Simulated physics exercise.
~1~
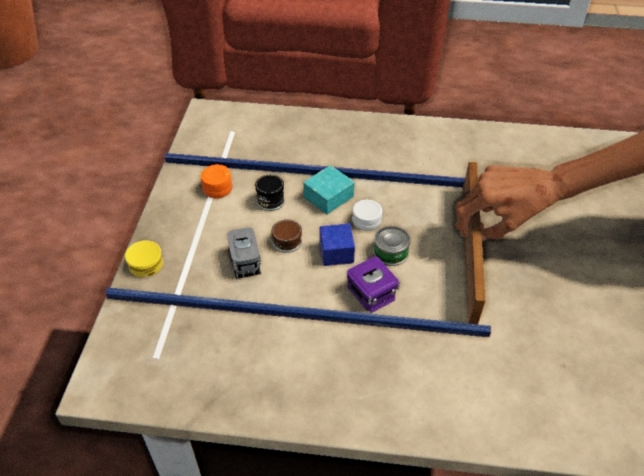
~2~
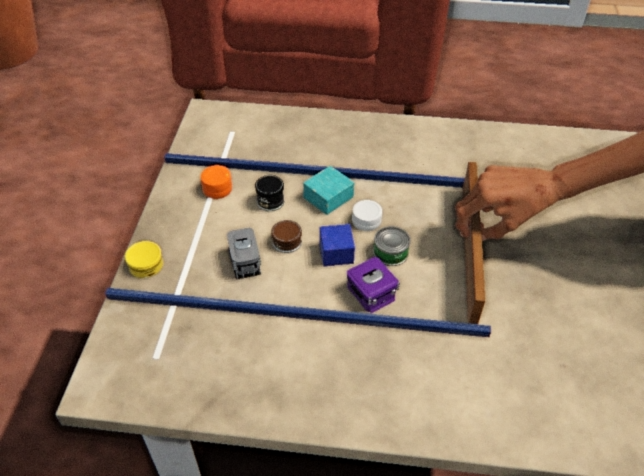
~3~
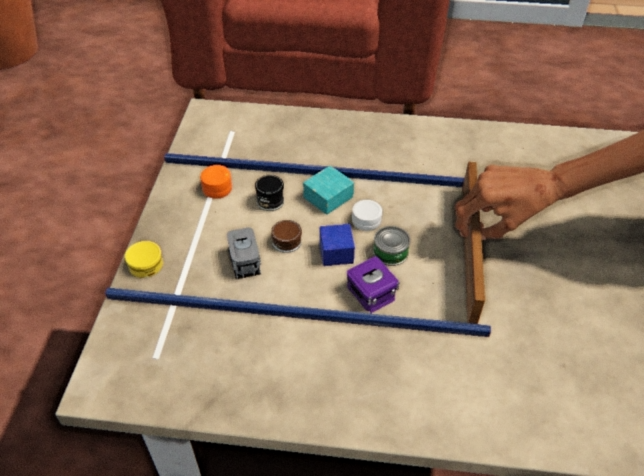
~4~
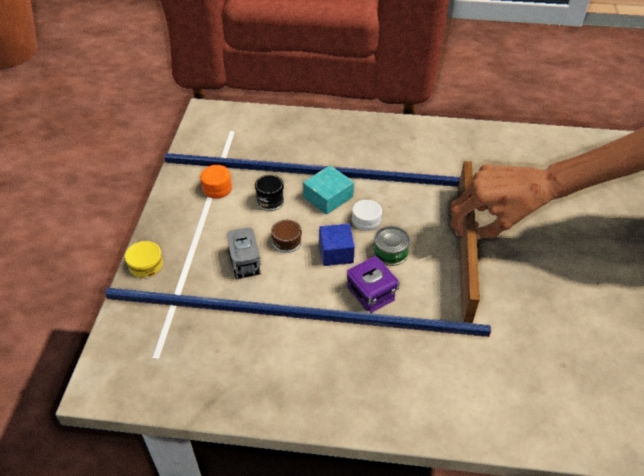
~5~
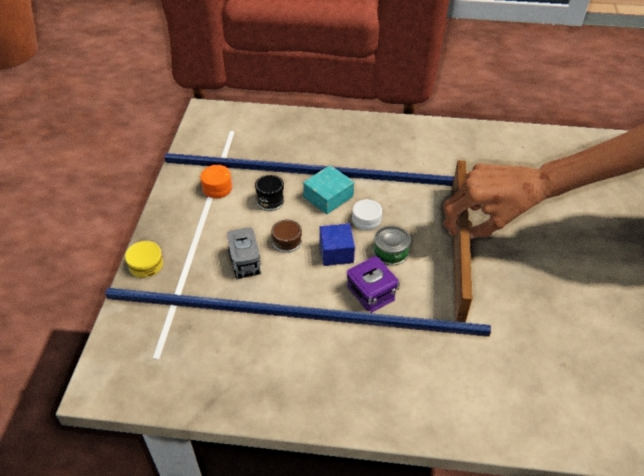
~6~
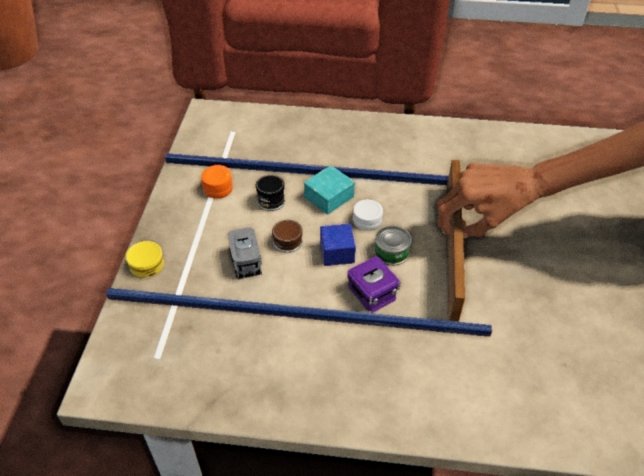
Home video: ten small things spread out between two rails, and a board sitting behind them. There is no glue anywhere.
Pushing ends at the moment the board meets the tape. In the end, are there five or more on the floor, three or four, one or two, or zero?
The table is going to lose one piece, maybe two.
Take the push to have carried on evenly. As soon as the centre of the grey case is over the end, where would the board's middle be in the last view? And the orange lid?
I reckon its middle sits around (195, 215) and then around (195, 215).
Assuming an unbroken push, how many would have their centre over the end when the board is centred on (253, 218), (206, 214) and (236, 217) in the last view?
0, 1 and 0.
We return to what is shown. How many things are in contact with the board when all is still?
It adds up to 4.
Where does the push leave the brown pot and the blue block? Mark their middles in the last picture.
First object about (158, 210); second object about (148, 234).
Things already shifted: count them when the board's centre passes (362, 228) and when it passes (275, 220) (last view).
Well, it's 5 at the first one and 9 at the second.
Early on, none off yet; yellow tub at rest near (145, 260); orange lid at rest near (217, 182); grey case at rest near (245, 253).
A while later, none off yet; yellow tub at rest near (145, 260); orange lid at rest near (217, 182); grey case travelled a little near (227, 256).
Further along, none off yet; yellow tub travelled a little near (127, 259); orange lid travelled about its own width near (191, 176); grey case travelled well along near (165, 258).
Finally, the number that fall off is one or two; lost, yellow tub.
